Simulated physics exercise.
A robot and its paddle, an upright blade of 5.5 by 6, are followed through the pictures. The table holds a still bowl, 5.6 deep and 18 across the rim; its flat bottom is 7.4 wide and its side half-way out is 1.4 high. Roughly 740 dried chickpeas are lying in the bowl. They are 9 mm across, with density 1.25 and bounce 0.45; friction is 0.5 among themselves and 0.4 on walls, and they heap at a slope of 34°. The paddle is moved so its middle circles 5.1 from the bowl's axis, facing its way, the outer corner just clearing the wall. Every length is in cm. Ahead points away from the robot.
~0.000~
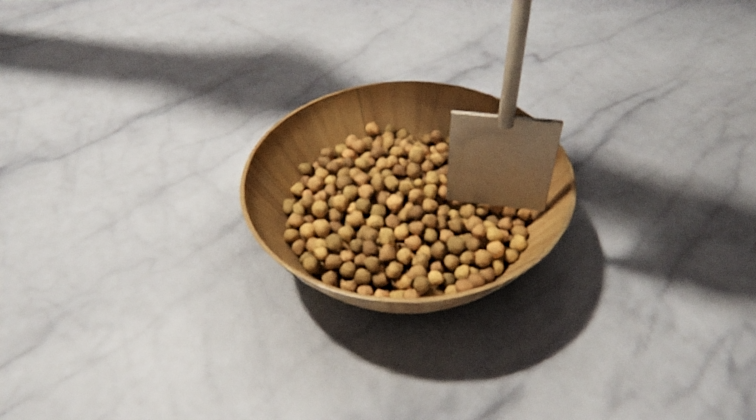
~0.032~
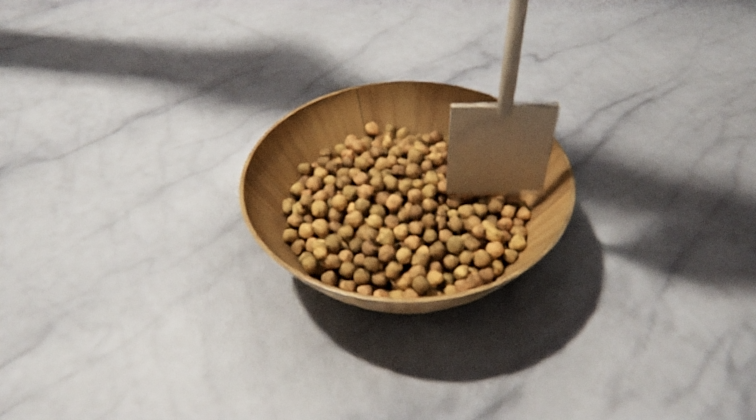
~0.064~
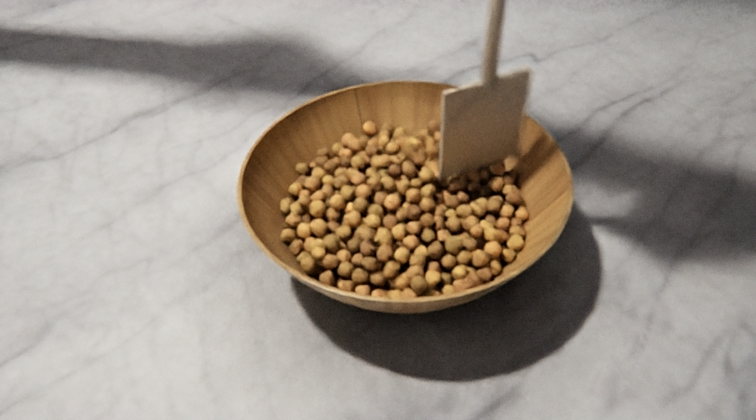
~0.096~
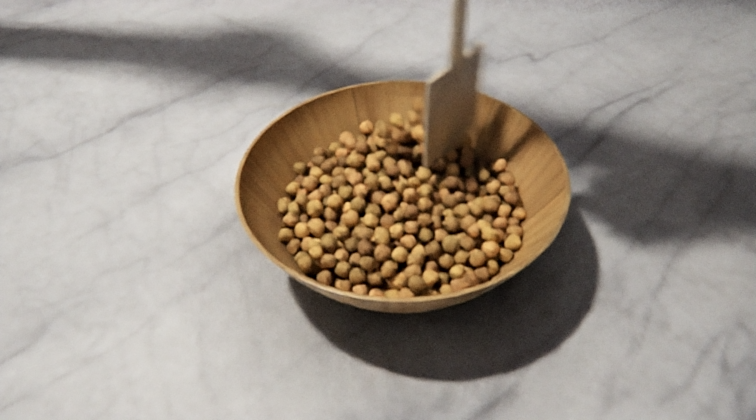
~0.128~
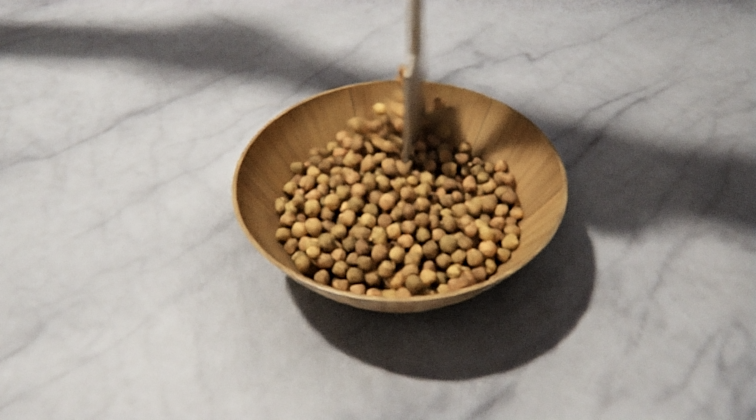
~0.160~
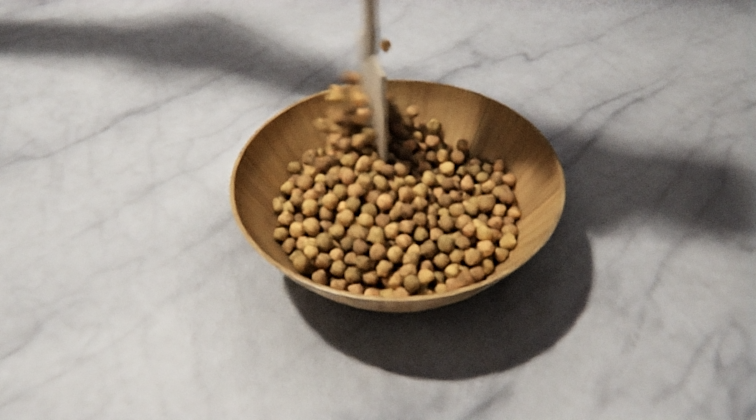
On a marbled grey tabletop, a flat paddle on a thin handle sweeps from the right side of a wooden bowl of dried chickpeas around toward the back, turning edge-on and pushing some into a heap, a few flung upward.
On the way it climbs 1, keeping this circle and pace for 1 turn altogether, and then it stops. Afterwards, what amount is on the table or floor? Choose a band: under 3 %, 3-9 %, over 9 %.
Band: 3-9 %.
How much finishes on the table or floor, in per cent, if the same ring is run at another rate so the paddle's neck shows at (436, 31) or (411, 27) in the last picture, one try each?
Around 0 and 0 per cent respectively.
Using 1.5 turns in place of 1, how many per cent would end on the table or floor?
Roughly 5 percent would end up there.
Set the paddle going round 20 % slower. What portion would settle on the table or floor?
Then roughly 0 per cent.
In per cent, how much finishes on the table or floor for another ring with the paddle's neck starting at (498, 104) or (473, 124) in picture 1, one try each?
Near 20 per cent and near 30 per cent, in that order.
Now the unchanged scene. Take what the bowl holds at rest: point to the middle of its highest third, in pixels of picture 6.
It is centred around (391, 215).
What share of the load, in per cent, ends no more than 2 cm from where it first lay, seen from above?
Around 90 per cent.
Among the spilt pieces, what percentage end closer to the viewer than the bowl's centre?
That share is about 80 per cent.
By 0.27 s, 207° round, highest piece 8 above the table; 724 in the bowl, 4 on the table or floor, 14 in flight or on the tool.
By 0.38 s, 298° round, highest piece 9 above the table; 710 in the bowl, 20 on the table or floor, 12 in flight or on the tool.
By 0.63 s, 0° round, highest piece 5 above the table; 706 in the bowl, 36 on the table or floor.
By 1.33 s, 0° round, highest piece 4 above the table; 706 in the bowl, 36 on the table or floor.
Final count, 706 in the bowl, 36 on the table or floor. That is 5 % on the table or floor.
